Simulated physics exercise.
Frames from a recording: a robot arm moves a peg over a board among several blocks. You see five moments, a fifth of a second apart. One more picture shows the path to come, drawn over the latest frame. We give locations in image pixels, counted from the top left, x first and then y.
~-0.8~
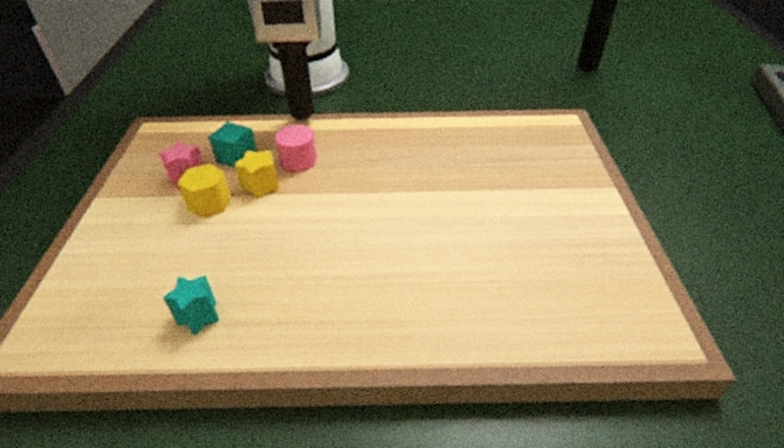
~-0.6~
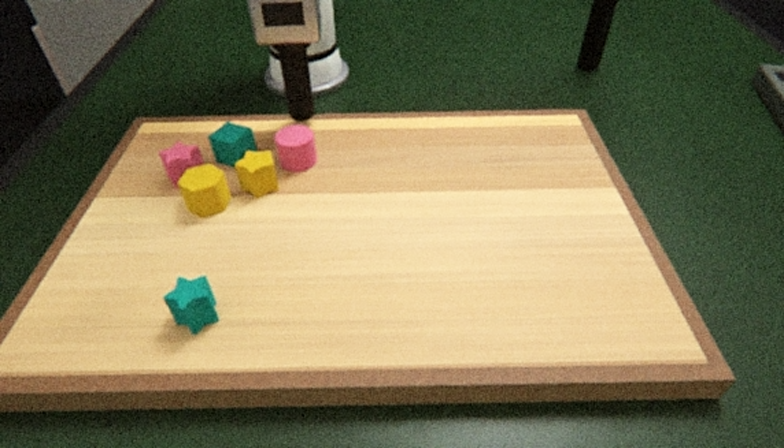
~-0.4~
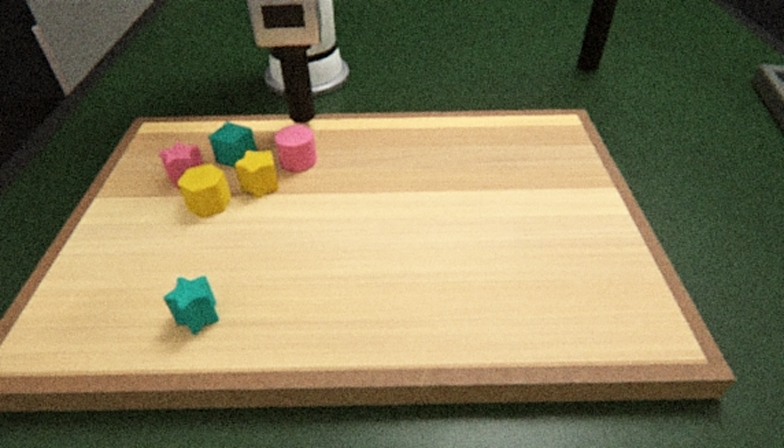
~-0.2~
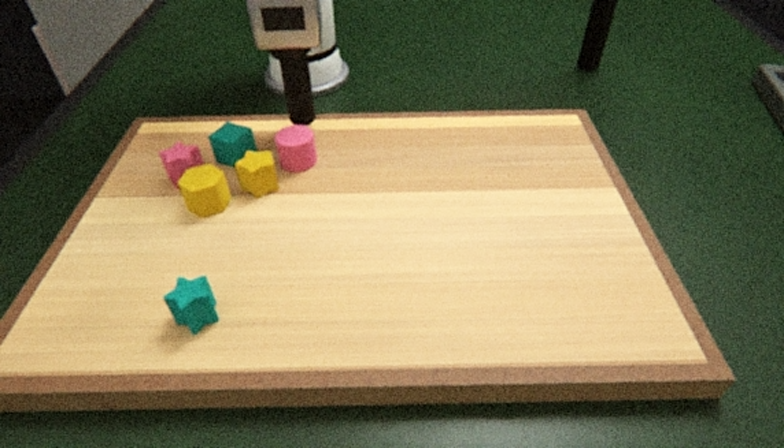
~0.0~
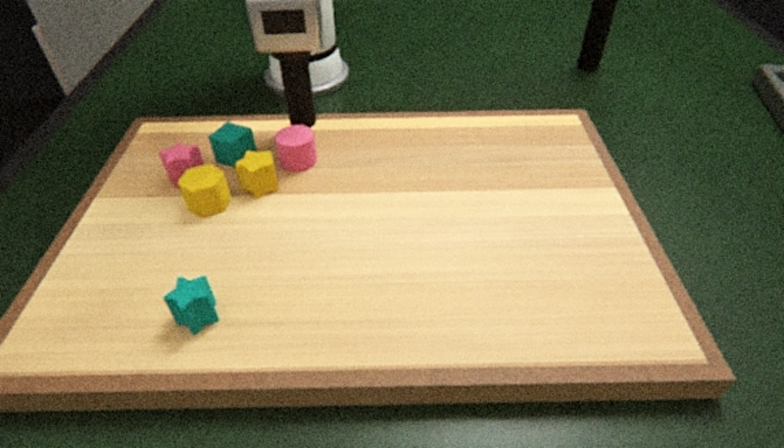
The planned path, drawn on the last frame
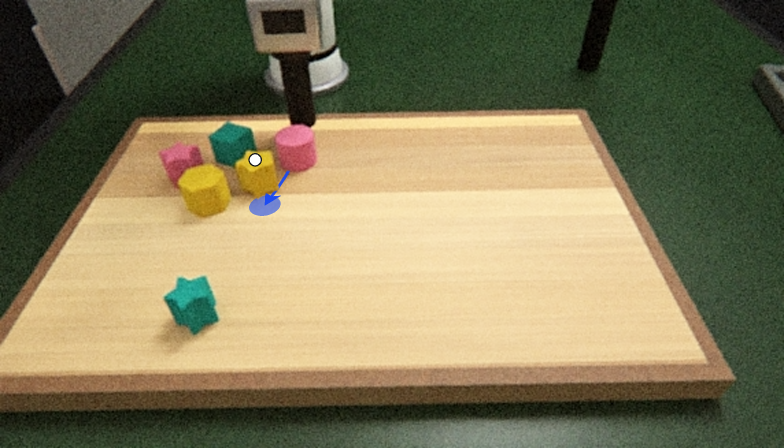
A robot arm's dark peg hangs at the far edge of a light wooden board on a green table, seen from above the near side. Pink, turquoise and yellow blocks cluster at the board's upper left, the pink cylinder nearest the peg, with a turquoise star alone at lower left. The peg edges very slightly toward the viewer while the blocks and camera stay still.
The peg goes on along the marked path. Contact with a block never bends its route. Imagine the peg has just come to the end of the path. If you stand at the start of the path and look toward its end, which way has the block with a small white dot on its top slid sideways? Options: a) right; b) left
a: Right.
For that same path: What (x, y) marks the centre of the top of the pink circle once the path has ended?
I'd expect the centre of its top face to be at (292, 187).
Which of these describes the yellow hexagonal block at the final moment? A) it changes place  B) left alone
A.
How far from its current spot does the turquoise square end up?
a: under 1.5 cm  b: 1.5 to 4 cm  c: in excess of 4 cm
Answer: A.
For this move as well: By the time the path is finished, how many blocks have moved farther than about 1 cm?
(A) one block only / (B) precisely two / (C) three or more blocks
The one that fits is C, three or more blocks.
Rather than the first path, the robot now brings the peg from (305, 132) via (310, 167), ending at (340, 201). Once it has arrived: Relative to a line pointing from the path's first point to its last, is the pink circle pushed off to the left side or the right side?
Displaced right.
Drawn move, from (305, 132) through (297, 154) and (284, 179) to (265, 205); the dot is on the yellow star.
The first path, step by step. One third of the way, peg (295, 146); pink circle (291, 148).
Two thirds of the way, peg (282, 170); yellow star (246, 165), turned 30° clockwise; pink circle (291, 172).
At the end, peg (263, 196); yellow hexagonal block (188, 178), turned 15° clockwise; turquoise square still; yellow star (227, 180), turned 85° clockwise; pink circle (292, 187).
